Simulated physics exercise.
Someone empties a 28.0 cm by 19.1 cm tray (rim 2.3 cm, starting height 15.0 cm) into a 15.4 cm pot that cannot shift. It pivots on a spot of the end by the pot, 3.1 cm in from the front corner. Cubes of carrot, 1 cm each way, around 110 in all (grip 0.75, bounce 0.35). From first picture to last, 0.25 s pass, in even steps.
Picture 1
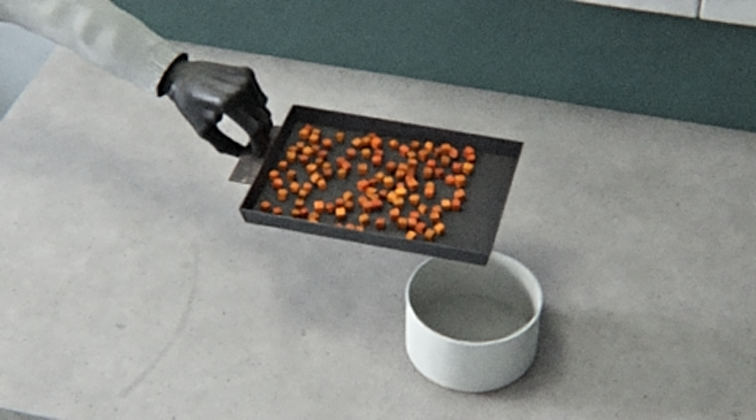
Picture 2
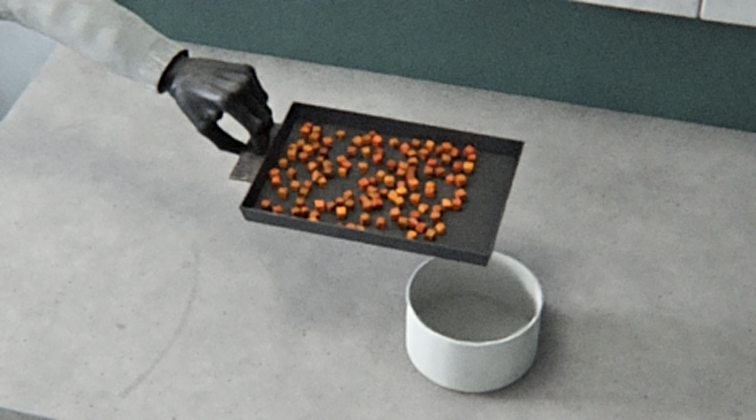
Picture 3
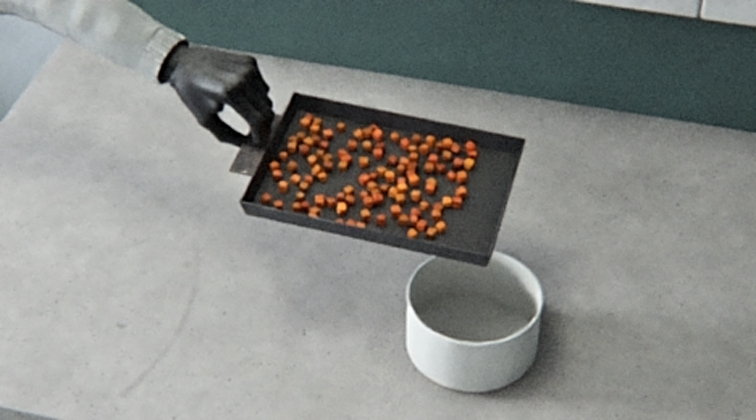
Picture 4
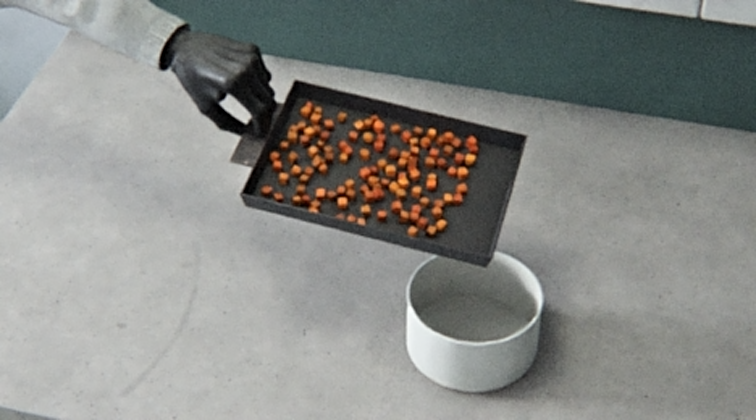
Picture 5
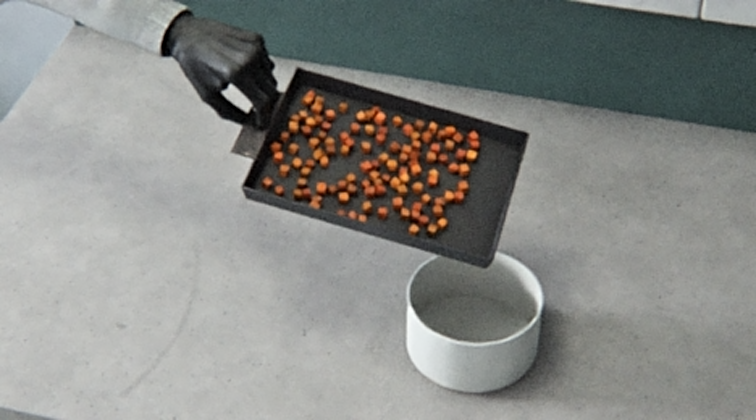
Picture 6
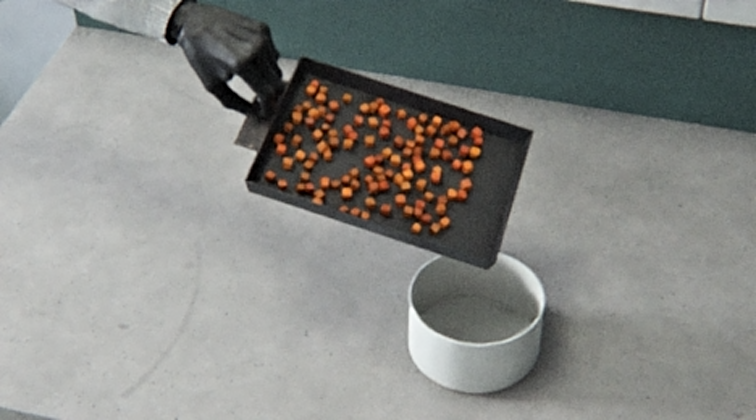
A dark tray of orange carrot cubes, held at its left end by a black-gloved hand, slowly tilted down toward the right above a white pot as the hand rose, the cubes staying spread across it.
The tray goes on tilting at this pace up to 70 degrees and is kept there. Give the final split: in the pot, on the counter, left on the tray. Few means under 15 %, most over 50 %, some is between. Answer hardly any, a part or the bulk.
In the pot: A part; on the counter: A part; left on the tray: A part.
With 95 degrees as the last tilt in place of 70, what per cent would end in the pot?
Then about 70 per cent.
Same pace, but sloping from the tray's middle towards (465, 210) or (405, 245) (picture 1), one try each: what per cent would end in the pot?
Some 5 and 25 per cent.
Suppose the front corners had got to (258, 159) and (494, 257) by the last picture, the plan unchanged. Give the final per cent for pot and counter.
Pot 15, counter 45.
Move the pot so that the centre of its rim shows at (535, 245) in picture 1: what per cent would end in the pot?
Some 0 per cent.
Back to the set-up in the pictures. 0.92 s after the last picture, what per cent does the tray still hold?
Roughly 45 per cent.
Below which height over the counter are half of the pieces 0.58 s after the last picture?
Roughly 20 cm.
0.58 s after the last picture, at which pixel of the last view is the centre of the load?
At about (473, 233).
Then, 0.35 s after the last picture, tilt 42 degrees; the tray holds 100 %, the pot 0 %.
Then, 0.58 s after the last picture, tilt 60 degrees; the tray holds 95 %, the pot 0 %.
Then, 0.92 s after the last picture, tilt 70 degrees; the tray holds 45 %, the pot 25 %.
In the end, pot 30 %, counter 30 %, tray 40 %.
